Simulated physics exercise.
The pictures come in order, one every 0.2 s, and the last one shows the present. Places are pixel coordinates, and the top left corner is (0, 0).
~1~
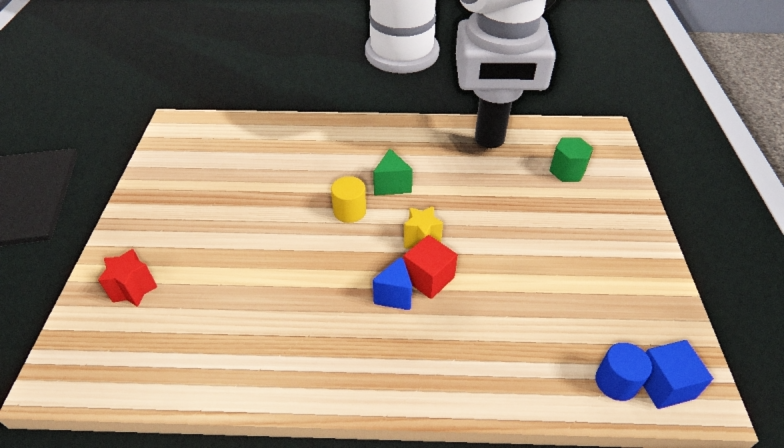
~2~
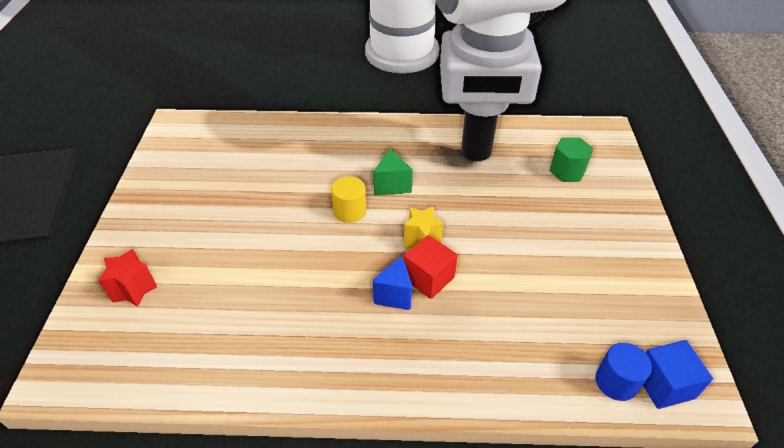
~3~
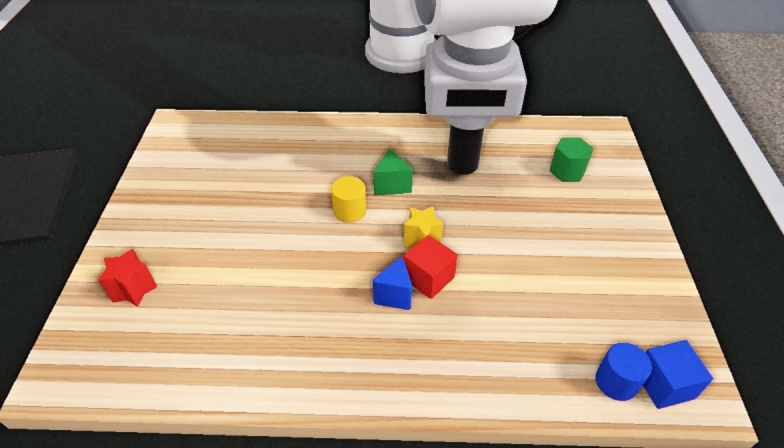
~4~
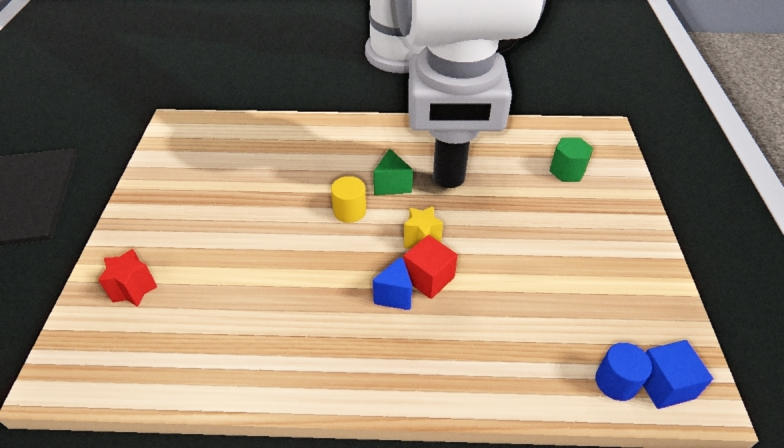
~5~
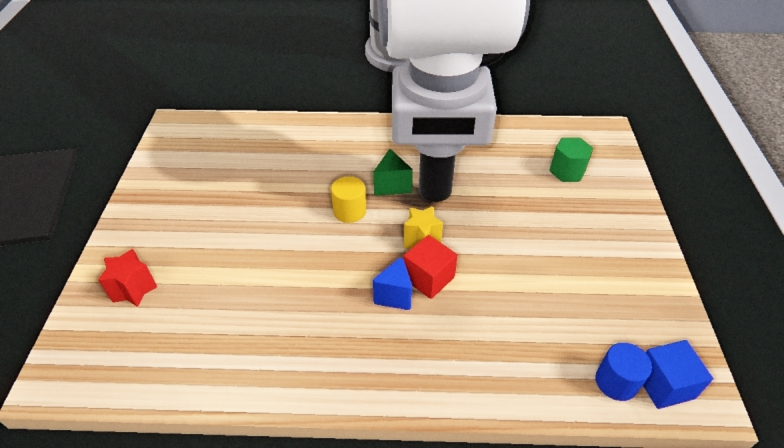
Robot arm moving its black rod down and left across a wooden board toward a yellow star, the colored blocks staying still.
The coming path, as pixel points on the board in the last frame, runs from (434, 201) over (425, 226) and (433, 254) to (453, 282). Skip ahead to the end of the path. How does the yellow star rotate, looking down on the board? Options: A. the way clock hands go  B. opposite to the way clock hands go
That would be A.
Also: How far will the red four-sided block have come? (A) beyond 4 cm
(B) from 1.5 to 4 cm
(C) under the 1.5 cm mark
A.
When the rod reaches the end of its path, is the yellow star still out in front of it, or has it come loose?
My answer is that the yellow star has slipped off.
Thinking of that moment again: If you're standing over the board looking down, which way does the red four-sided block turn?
My answer: Anticlockwise.
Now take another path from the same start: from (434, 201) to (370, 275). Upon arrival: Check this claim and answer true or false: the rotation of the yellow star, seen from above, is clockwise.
False - the claim does not hold.
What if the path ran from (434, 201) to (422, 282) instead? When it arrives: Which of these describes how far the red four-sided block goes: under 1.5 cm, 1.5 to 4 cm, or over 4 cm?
Net shift: Above 4 cm.
The first path, step by step. One third of the way, rod (426, 216); yellow star (422, 225), turned 15° clockwise.
Two thirds of the way, rod (434, 244); blue triangle (392, 277); yellow star (428, 256), turned 20° clockwise; red four-sided block (438, 287).
At the end, rod (454, 272); green triangle unmoved; blue triangle (392, 277); yellow star (429, 275), turned 60° clockwise; red four-sided block (436, 311), turned 20° anticlockwise.
